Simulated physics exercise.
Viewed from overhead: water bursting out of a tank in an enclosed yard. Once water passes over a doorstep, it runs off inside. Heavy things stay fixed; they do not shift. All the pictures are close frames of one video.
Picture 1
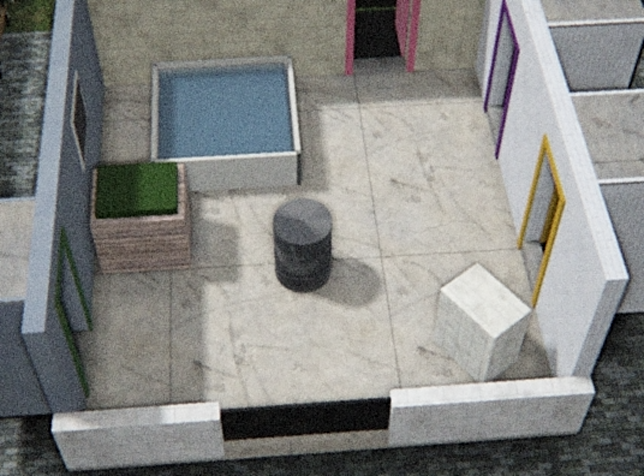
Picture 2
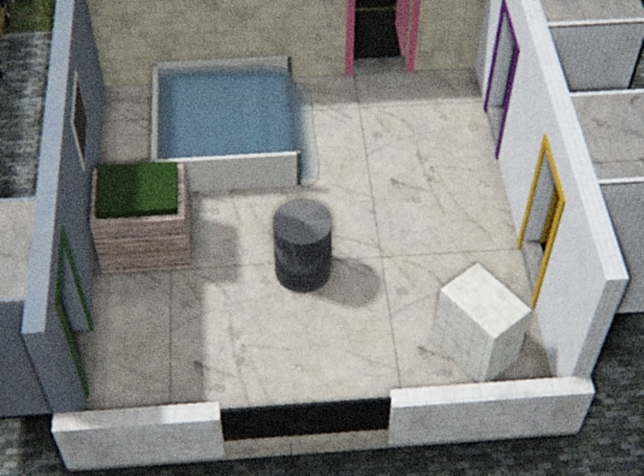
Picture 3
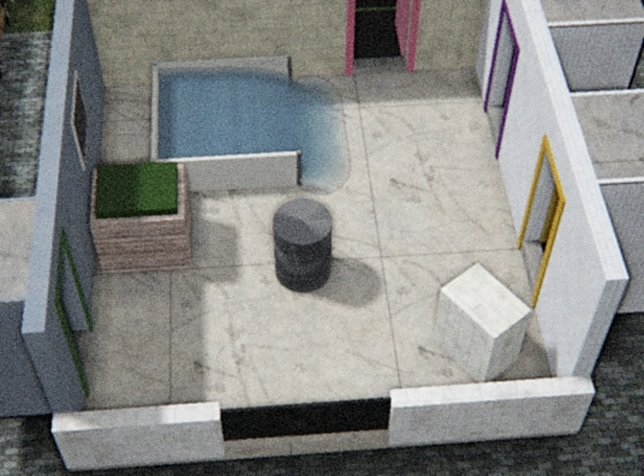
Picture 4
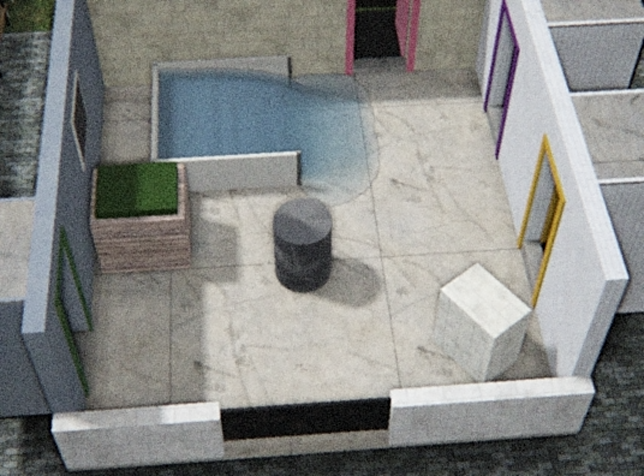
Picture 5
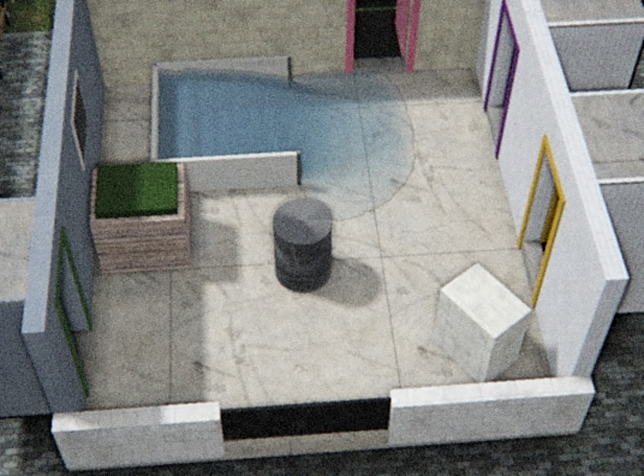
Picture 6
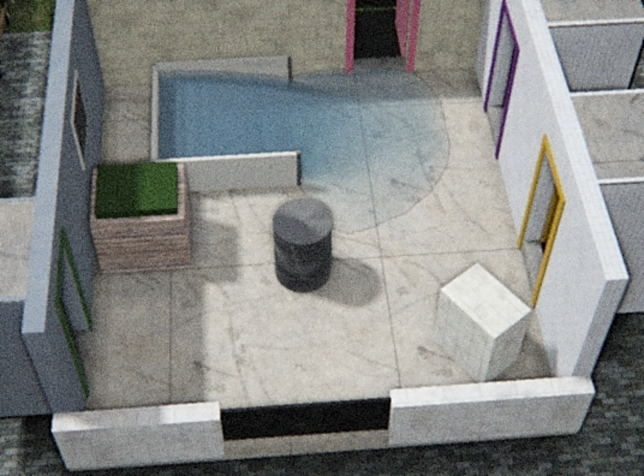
In a walled yard with a dark cylinder, a pale block and a grass-topped planter, a tank of blue water opens along its right side, and the water spreads rightward across the pale floor in a widening, rounded sheet.
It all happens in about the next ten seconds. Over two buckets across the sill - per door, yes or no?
Yellow door no, green door yes, purple door yes, pink door yes.
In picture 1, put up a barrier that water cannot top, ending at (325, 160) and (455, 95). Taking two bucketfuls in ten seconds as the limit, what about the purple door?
Purple door: Undershoots.
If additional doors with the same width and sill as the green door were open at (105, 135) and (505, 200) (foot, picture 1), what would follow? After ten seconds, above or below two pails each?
Door by door: Ends up below, then ends up above.
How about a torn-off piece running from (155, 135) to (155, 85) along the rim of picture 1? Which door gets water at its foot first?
Green-painted one.
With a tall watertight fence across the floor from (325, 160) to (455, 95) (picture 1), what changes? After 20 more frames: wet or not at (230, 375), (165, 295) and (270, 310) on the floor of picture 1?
Taking the points in the order given, they are high and dry, high and dry and high and dry.
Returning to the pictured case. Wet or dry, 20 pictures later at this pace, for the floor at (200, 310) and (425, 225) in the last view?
Result, in the order given: Not wetted / wetted.
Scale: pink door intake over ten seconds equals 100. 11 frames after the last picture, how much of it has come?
Estimate: Some 15 per cent.
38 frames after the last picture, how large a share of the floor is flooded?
It should be close to 70 %.
A moment on, water covers 30 % of the floor; the yellow door not reached, the green door not reached, the purple door under two buckets in, the pink door wet at the sill, nothing in.
Next, water covers 35 % of the floor; the yellow door wet at the sill, nothing in, the green door not reached, the purple door far over two buckets in, the pink door under two buckets in.
Then, water covers 40 % of the floor; the yellow door wet at the sill, nothing in, the green door not reached, the purple door far over two buckets in, the pink door over two buckets in.
Later, water covers 70 % of the floor; the yellow door wet at the sill, nothing in, the green door not reached, the purple door far over two buckets in, the pink door over two buckets in.
In the end, water covers 95 % of the floor; the yellow door wet at the sill, nothing in, the green door over two buckets in, the purple door far over two buckets in, the pink door over two buckets in.
